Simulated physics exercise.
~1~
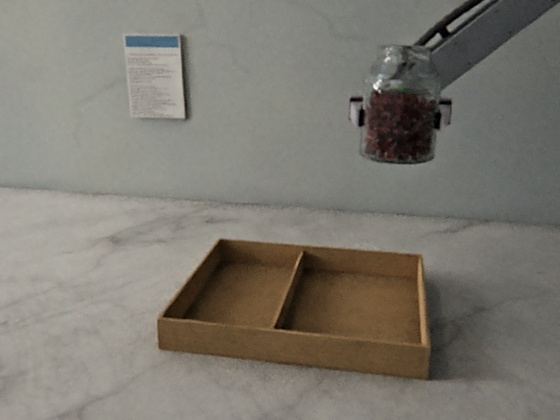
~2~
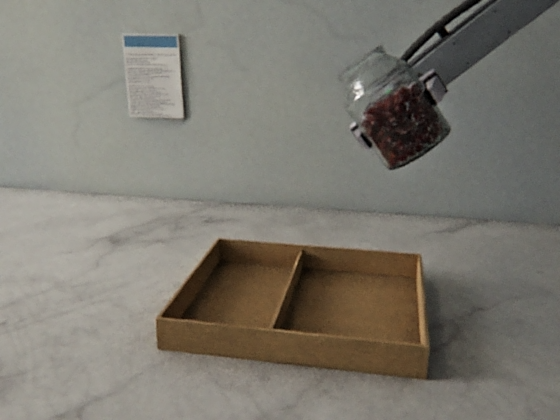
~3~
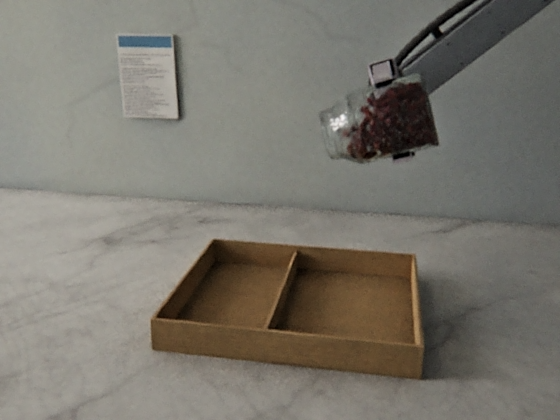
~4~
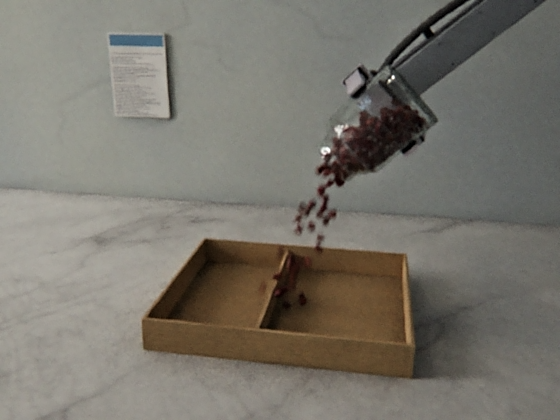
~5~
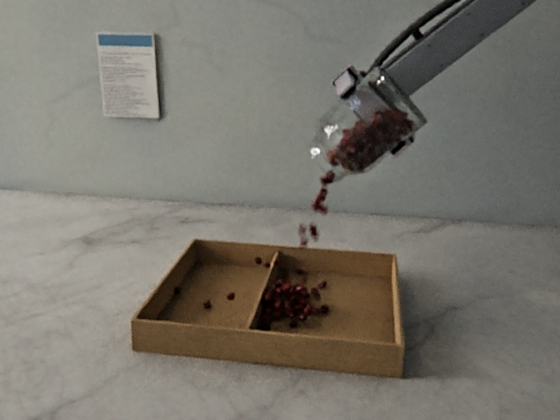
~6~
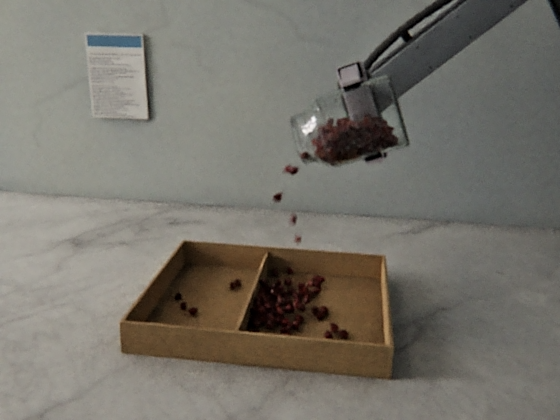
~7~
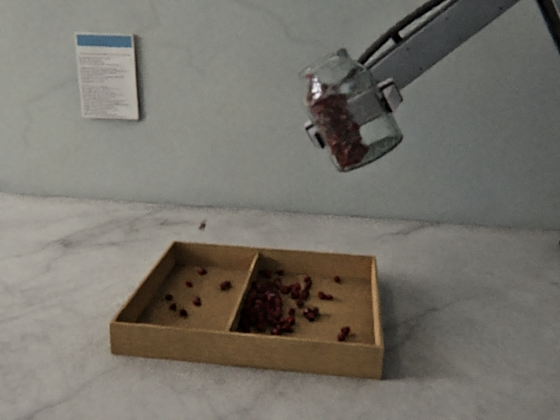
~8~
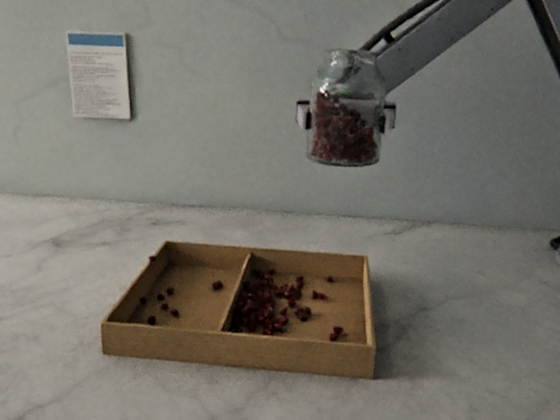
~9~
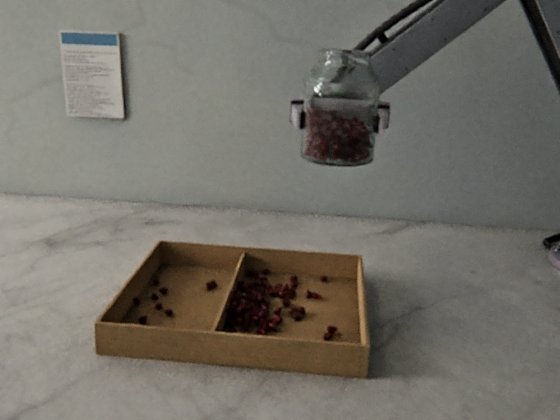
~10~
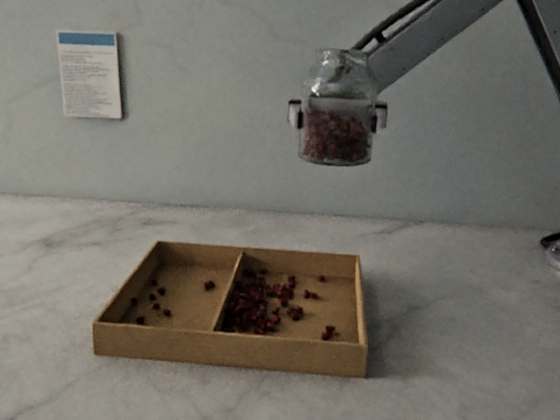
A glass jar partly filled with dark red beans hangs in a grey robot arm's grip at upper right, above a shallow brown tray split by a cross wall on a pale marble table. Seen from the front and slightly above, a printed sheet with a blue band hangs on the grey-green wall behind. The arm tips the jar leftward until its mouth points down, and beans tumble out around the divider while the view drifts slightly right. It then turns the jar back upright, still holding many beans. Most spilled beans lie right of the divider, with a few left.
